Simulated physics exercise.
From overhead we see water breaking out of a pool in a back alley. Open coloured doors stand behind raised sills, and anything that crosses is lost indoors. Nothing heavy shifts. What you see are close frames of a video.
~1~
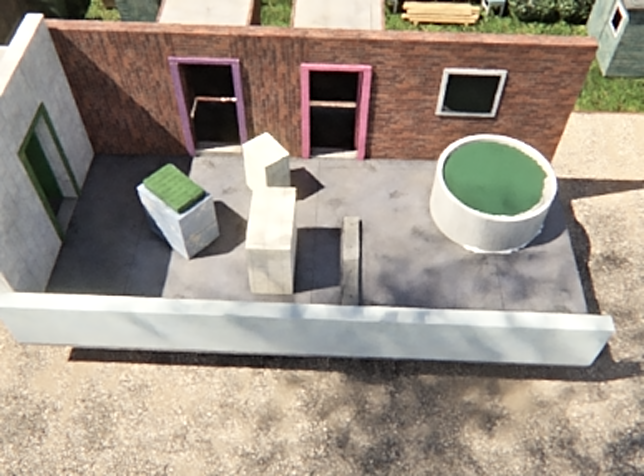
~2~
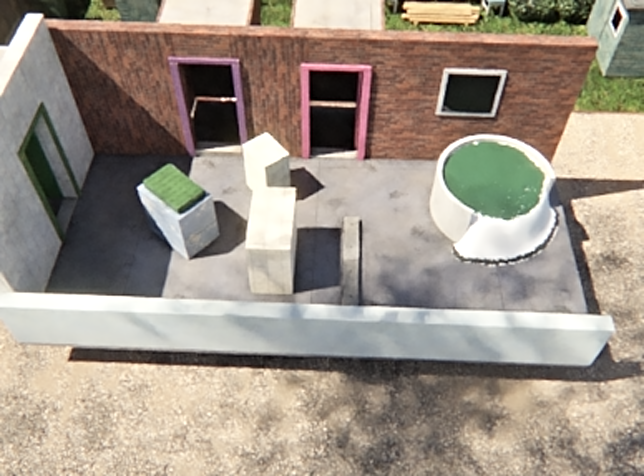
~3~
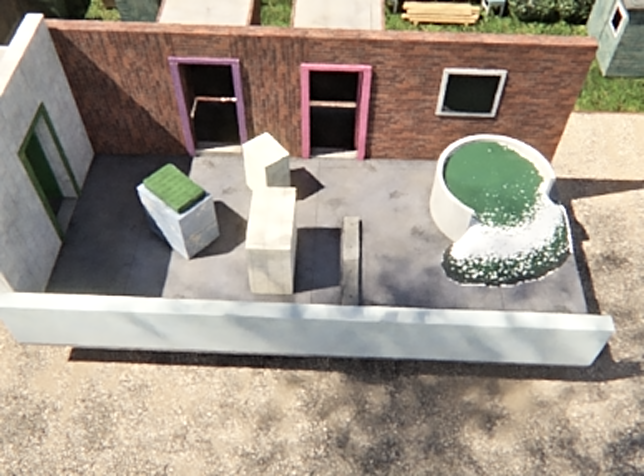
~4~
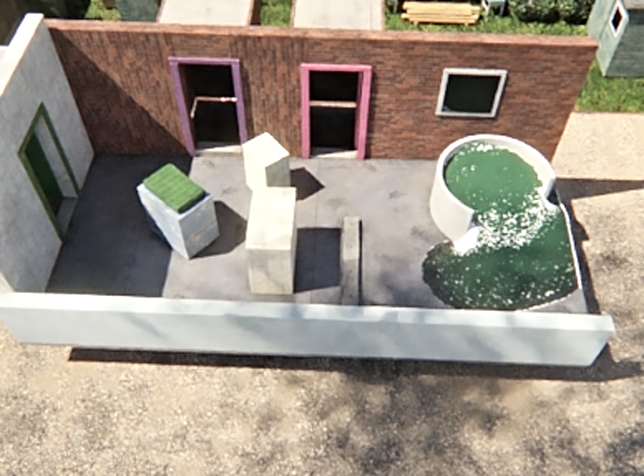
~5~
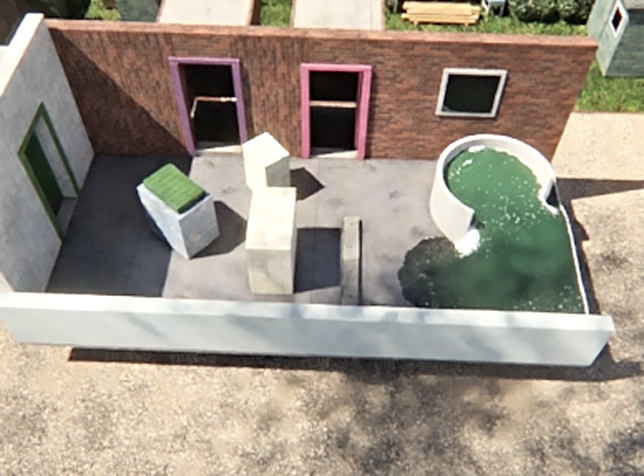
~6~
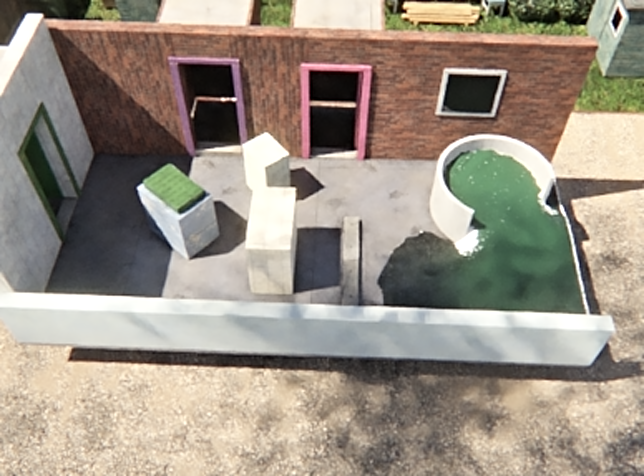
Green water burst through the front of a round white pool in a walled yard, foamed onto the grey floor, then spread along the front wall and leftward, while the pale blocks stood still.
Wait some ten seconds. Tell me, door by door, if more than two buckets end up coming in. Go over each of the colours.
In order: The green door keeps inside the limit; the pink door keeps inside the limit; the purple door keeps inside the limit.
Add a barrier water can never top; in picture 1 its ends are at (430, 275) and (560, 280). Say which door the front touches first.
That's the door marked pink, I reckon.
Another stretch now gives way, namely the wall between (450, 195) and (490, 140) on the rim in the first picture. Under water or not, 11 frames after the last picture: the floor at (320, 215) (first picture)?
Answer: Soaked.
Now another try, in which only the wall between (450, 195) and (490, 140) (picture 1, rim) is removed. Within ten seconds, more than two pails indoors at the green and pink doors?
In short: The green one lets more in; the pink one takes more.
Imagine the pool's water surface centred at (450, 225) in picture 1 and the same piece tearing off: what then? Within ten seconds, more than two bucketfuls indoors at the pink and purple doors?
Briefly, the pink door gets little enough; the purple door gets little enough.
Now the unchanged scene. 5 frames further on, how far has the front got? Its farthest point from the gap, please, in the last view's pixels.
I'd point to (290, 329).
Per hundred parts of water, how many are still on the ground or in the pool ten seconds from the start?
36 %.
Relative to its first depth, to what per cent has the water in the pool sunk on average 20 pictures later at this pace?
12 percent or thereabouts.
A moment on, water covers 20 % of the floor; the green door not reached, the pink door not reached, the purple door not reached.
Next, water covers 30 % of the floor; the green door not reached, the pink door not reached, the purple door not reached.
Then, water covers 50 % of the floor; the green door not reached, the pink door not reached, the purple door not reached.
Later, water covers 65 % of the floor; the green door wet at the sill, nothing in, the pink door under two buckets in, the purple door not reached.
In the end, water covers 70 % of the floor; the green door under two buckets in, the pink door under two buckets in, the purple door wet at the sill, nothing in.
